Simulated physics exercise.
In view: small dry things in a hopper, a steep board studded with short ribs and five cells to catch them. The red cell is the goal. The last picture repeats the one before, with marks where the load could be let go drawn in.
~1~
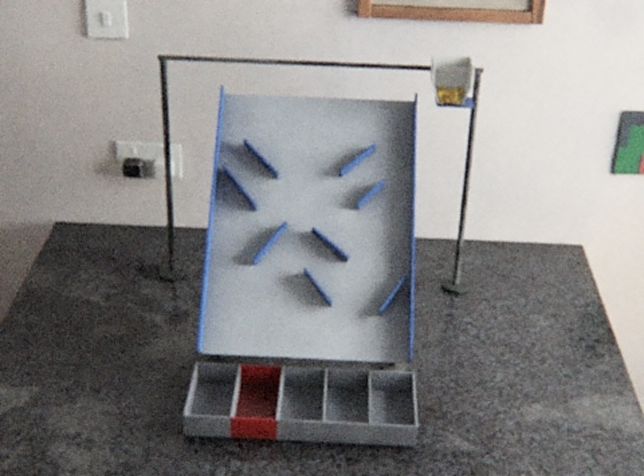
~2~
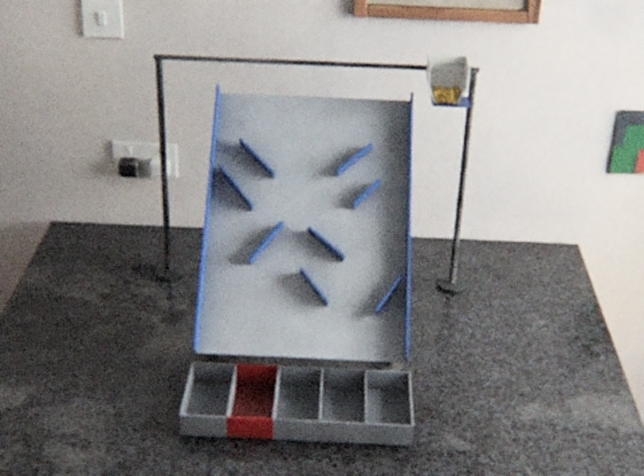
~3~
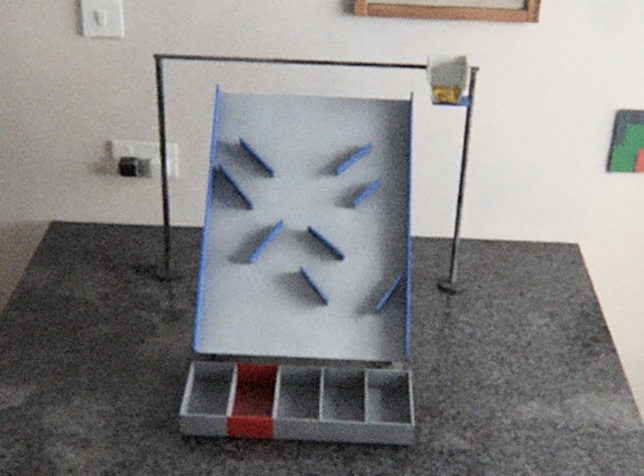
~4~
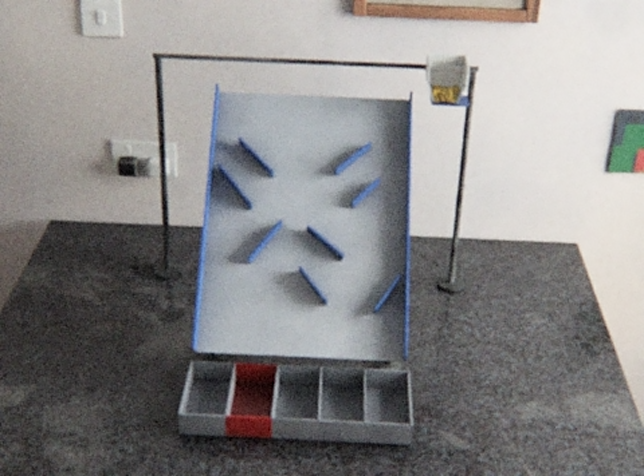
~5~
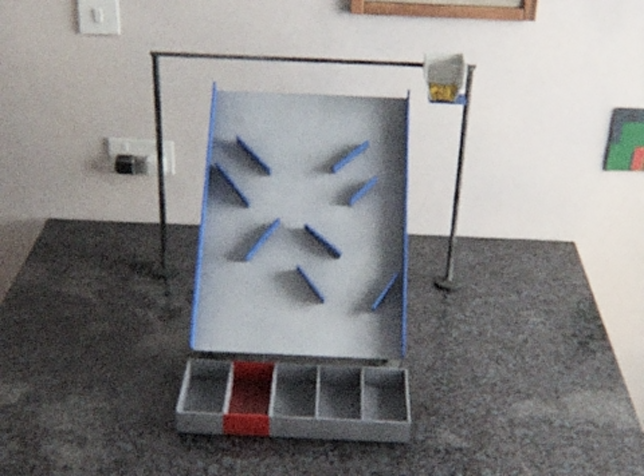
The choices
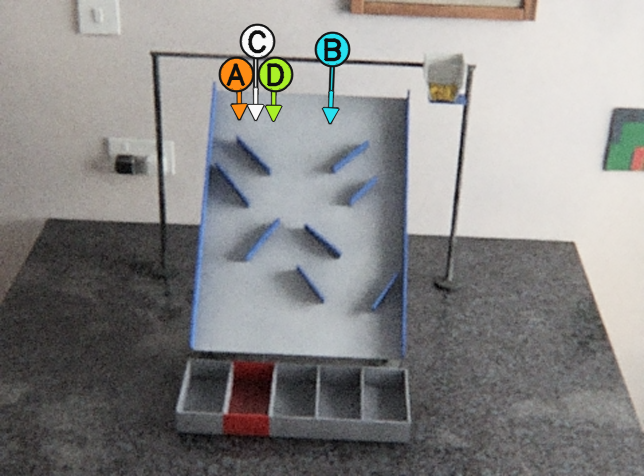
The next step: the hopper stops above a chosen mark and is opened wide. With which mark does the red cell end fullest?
B is best.
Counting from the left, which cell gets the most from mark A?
It is the first one.
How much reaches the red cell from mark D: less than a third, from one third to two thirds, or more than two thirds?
It is less than a third.
On the marked copy, mark A meets the board at (239, 113); mark B meets the board at (330, 117); mark C meets the board at (255, 114); mark D meets the board at (273, 115).
If A is chosen, a small share in the red cell, the bulk in other cells, only a few held on the board, a small share outside the box.
If B is chosen, close to a third in the red cell, close to half in other cells, a small share outside the box.
If C is chosen, close to a quarter in the red cell, the bulk in other cells.
If D is chosen, a small share in the red cell, the bulk in other cells.
